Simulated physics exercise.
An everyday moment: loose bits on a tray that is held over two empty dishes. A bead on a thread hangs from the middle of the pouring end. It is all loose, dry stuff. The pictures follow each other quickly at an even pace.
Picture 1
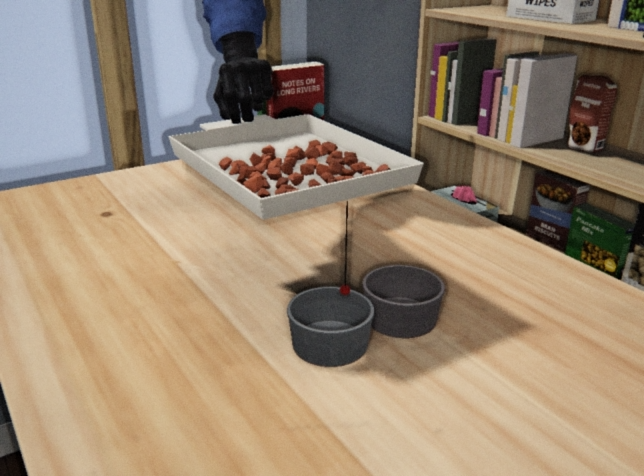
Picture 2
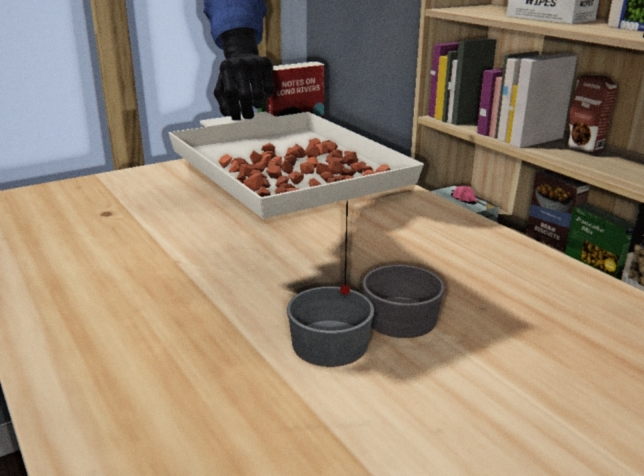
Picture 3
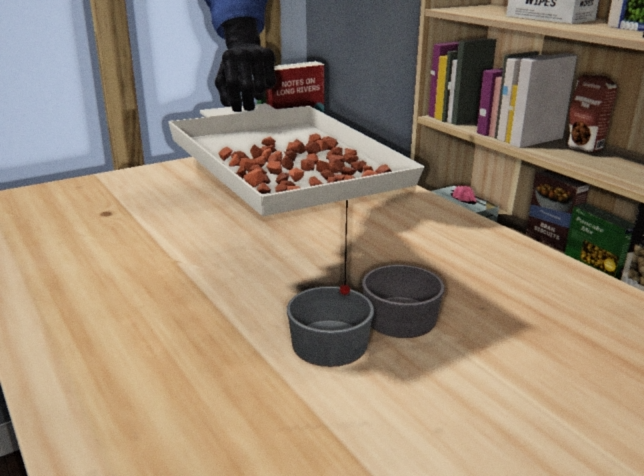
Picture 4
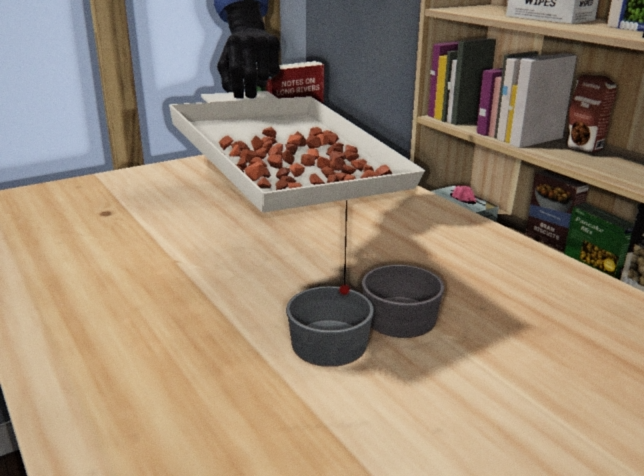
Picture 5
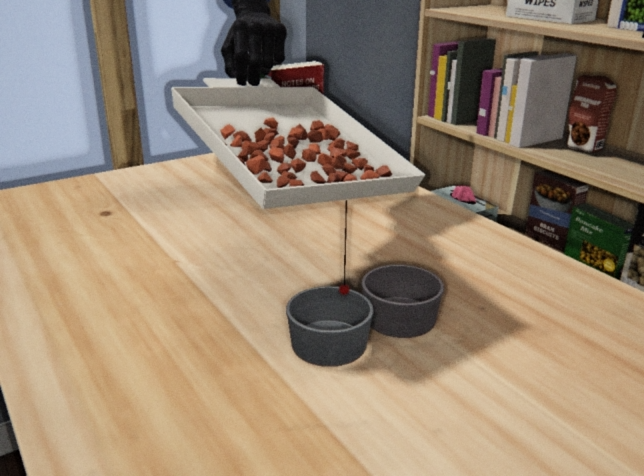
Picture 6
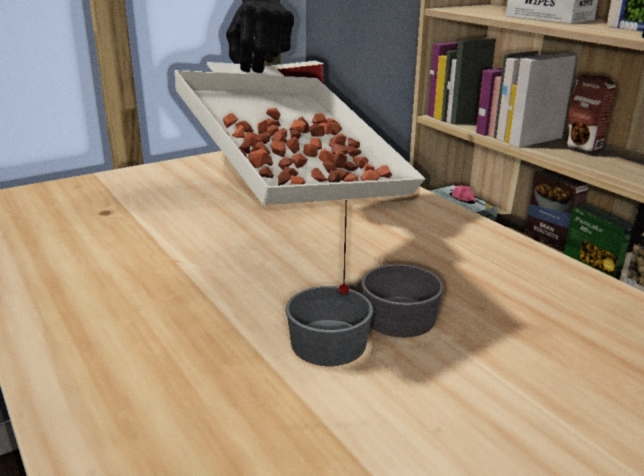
On a wooden table in a room with shelves, a black-gloved hand held a tray of reddish bits above two empty dark dishes, then gradually raised its far end, slanting the tray toward the viewer.
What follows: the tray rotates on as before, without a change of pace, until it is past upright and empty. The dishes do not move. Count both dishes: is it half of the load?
The two hold over half of the load.
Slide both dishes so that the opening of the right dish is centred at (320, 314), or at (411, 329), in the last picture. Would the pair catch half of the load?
At the first place the smaller part, at the second the smaller part.
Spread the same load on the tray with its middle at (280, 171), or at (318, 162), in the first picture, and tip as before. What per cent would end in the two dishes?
The first gives 60 %, the second 70 %.
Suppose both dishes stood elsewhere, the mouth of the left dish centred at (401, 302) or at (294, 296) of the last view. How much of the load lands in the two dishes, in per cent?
First some 60, then 20 per cent.
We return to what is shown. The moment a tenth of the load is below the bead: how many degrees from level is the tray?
Around 110° of tilt.
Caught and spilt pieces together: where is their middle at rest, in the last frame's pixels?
Near (406, 316).
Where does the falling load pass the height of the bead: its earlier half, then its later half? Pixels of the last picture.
Early half (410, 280), late half (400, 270).
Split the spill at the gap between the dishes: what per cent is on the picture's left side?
Some 0 per cent.
Shortly afterwards, tray tipped steeply; the whole lot on the tray.
Next, tray tipped right over; all but a few on the tray; only a few in the right dish; only a few outside both.
Some moments later, tray tipped past a quarter turn; near two thirds in the right dish; near a quarter outside both.
In the end, tray tipped past a quarter turn; none at all in the left dish; near two thirds in the right dish; near a quarter outside both.
